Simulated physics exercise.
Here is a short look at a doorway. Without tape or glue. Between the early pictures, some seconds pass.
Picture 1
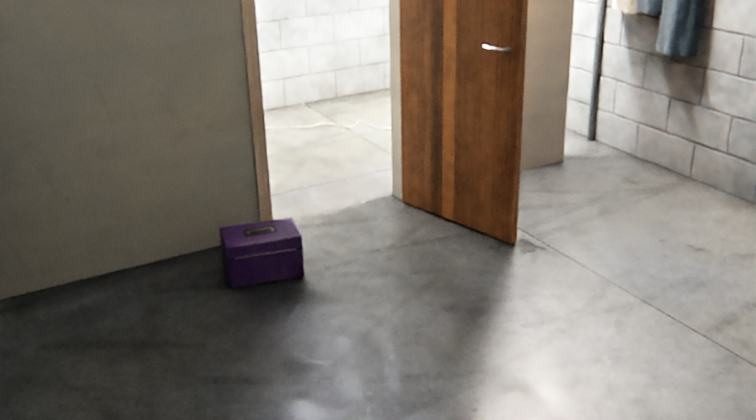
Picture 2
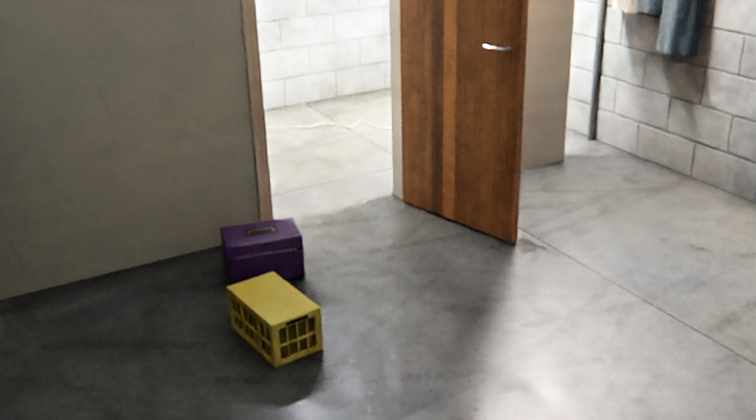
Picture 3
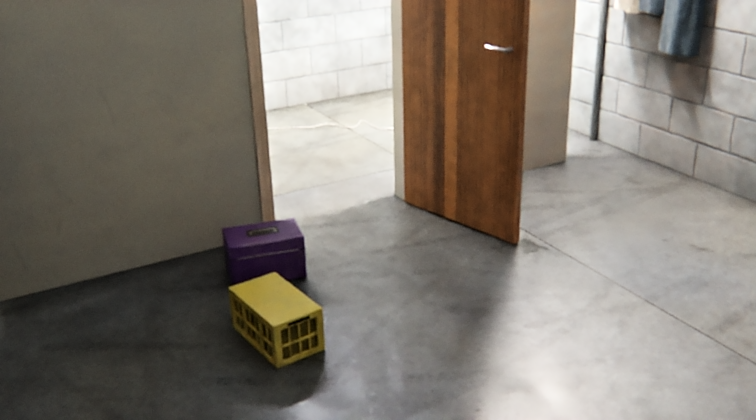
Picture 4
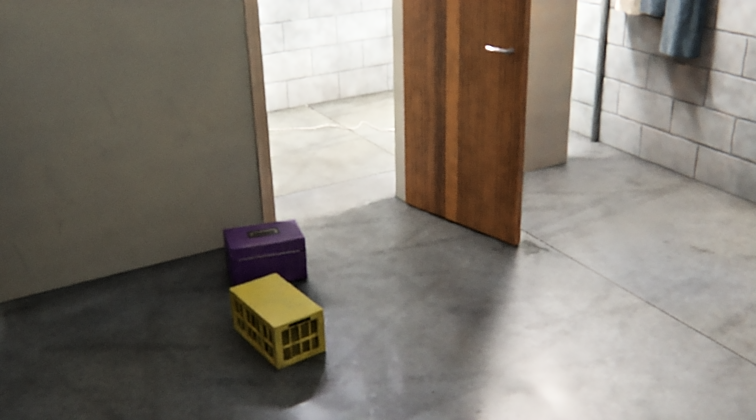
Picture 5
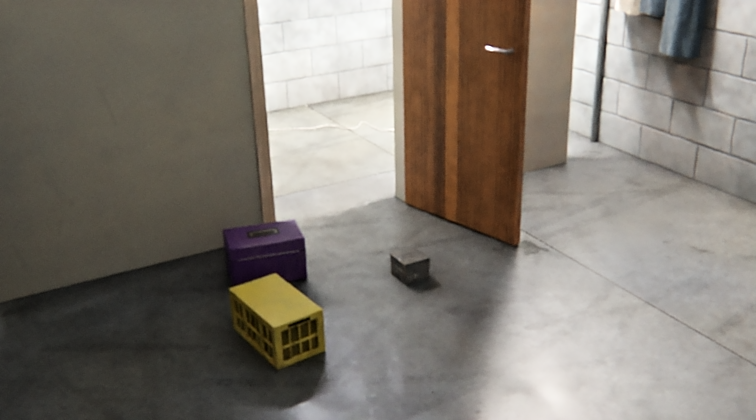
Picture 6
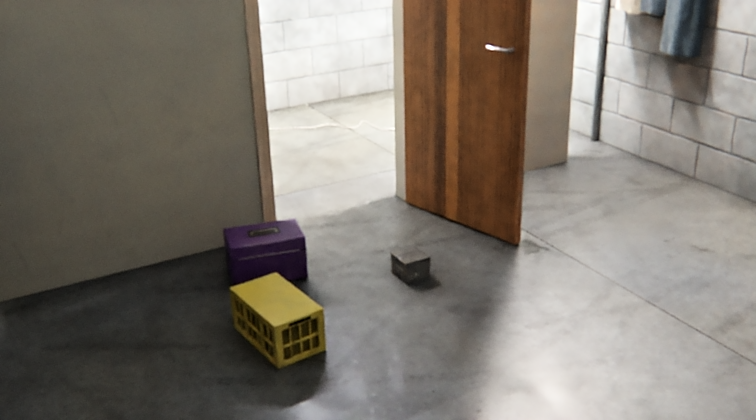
A wooden door stood wide open and still, with a purple toolbox on the grey floor to its left; a yellow crate appeared in front of the toolbox, then a small grey box appeared near the door.
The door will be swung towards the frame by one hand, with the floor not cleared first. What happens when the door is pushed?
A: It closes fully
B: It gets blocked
(A) It closes fully.
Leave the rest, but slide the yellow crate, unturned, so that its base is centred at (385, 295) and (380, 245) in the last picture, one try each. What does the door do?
First try: It shuts; second try: It jams.
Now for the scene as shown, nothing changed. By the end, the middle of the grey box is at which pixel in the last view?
Around (403, 267).
Then, 1.20 s past the last view, open by 67°.
Then, 1.90 s past the last view, open by 38°; grey box displaced a little near (402, 267).
Finally, open by 0°; all 3 still in place. Final places as the last picture's camera would see them, grey box near (402, 267).
